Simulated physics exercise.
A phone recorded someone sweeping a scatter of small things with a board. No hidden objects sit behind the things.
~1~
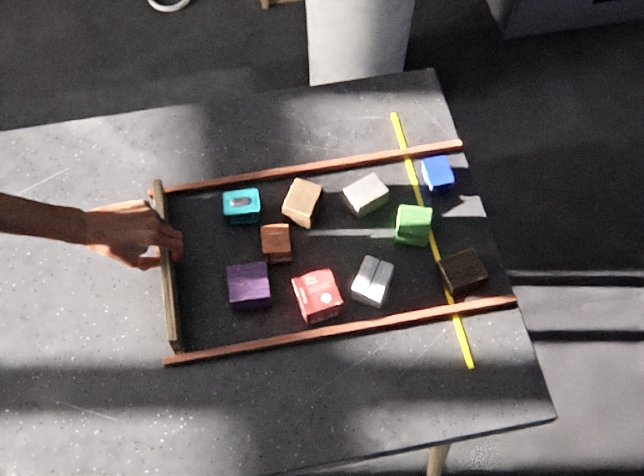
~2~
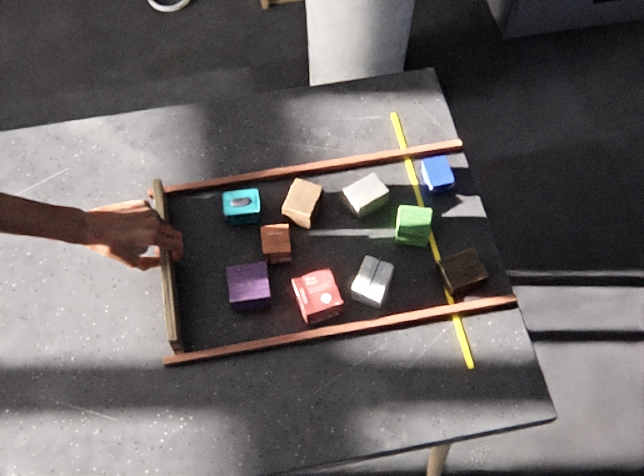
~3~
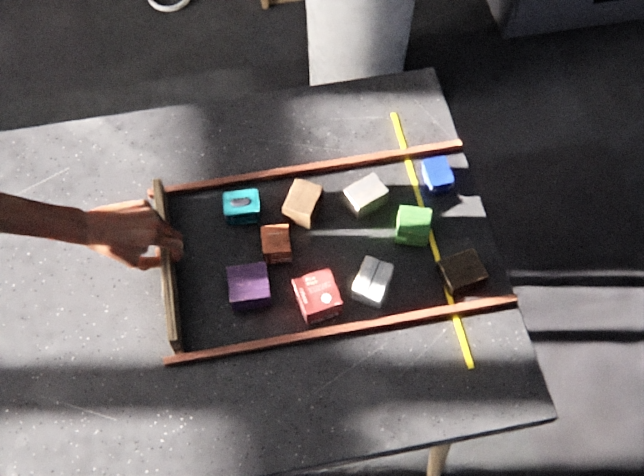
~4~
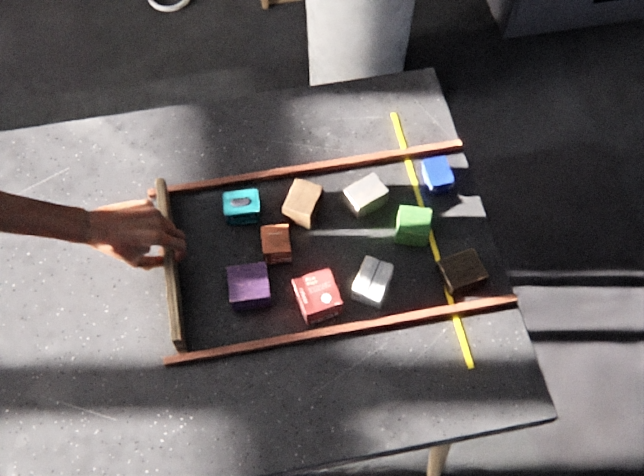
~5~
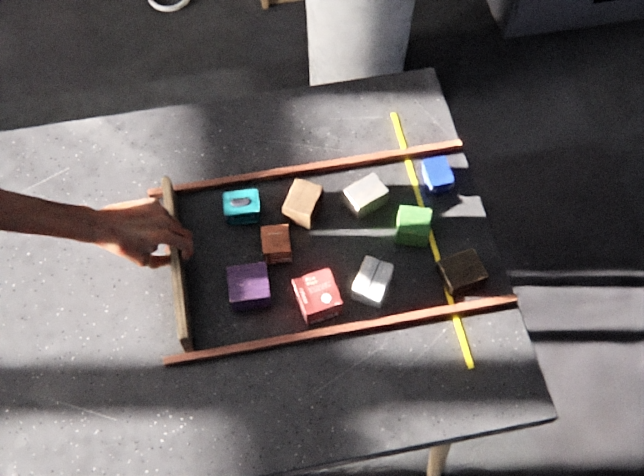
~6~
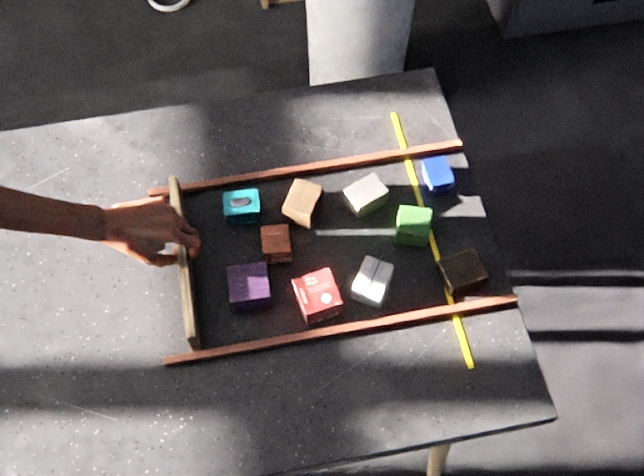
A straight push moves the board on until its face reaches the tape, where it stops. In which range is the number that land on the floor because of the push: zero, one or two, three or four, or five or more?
Three or four leave.
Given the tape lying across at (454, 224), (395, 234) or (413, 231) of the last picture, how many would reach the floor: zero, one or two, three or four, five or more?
Spot one gives 5 or more, spot two gives 1 or 2, spot three gives either three or four.
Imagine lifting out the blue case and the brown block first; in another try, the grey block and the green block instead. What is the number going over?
Tally per try: 2 / 2.
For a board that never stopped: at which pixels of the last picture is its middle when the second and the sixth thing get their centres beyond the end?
At (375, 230) for the second, at (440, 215) for the sixth.
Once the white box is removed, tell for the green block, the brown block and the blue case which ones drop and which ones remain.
The green block remains - the brown block remains - the blue case ends up below.
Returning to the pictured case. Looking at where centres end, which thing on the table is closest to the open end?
Result: The red box.
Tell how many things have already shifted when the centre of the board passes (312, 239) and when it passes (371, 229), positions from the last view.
The counts are 7 and 10.
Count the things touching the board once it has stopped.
3 touch it.
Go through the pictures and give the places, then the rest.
The first frame shows blue case (437, 176); black block (462, 272); green block (413, 226); board (167, 263); tape (429, 229).
The second frame shows black block (462, 272); purple block (249, 287).
The third frame shows green block (413, 226); white box (373, 282).
The fourth frame shows blue case (437, 176); red box (318, 297).
The fifth frame shows black block (462, 272); grey block (366, 196).
The sixth frame shows blue case (437, 176); black block (462, 272); green block (413, 226); board (185, 260); tape (429, 229).
A little later, none off yet; blue case at rest near (437, 176); black block at rest near (462, 272); green block at rest near (413, 226).
When it is over, the number that fall off is three or four; down, white box, grey block, black block and blue case.
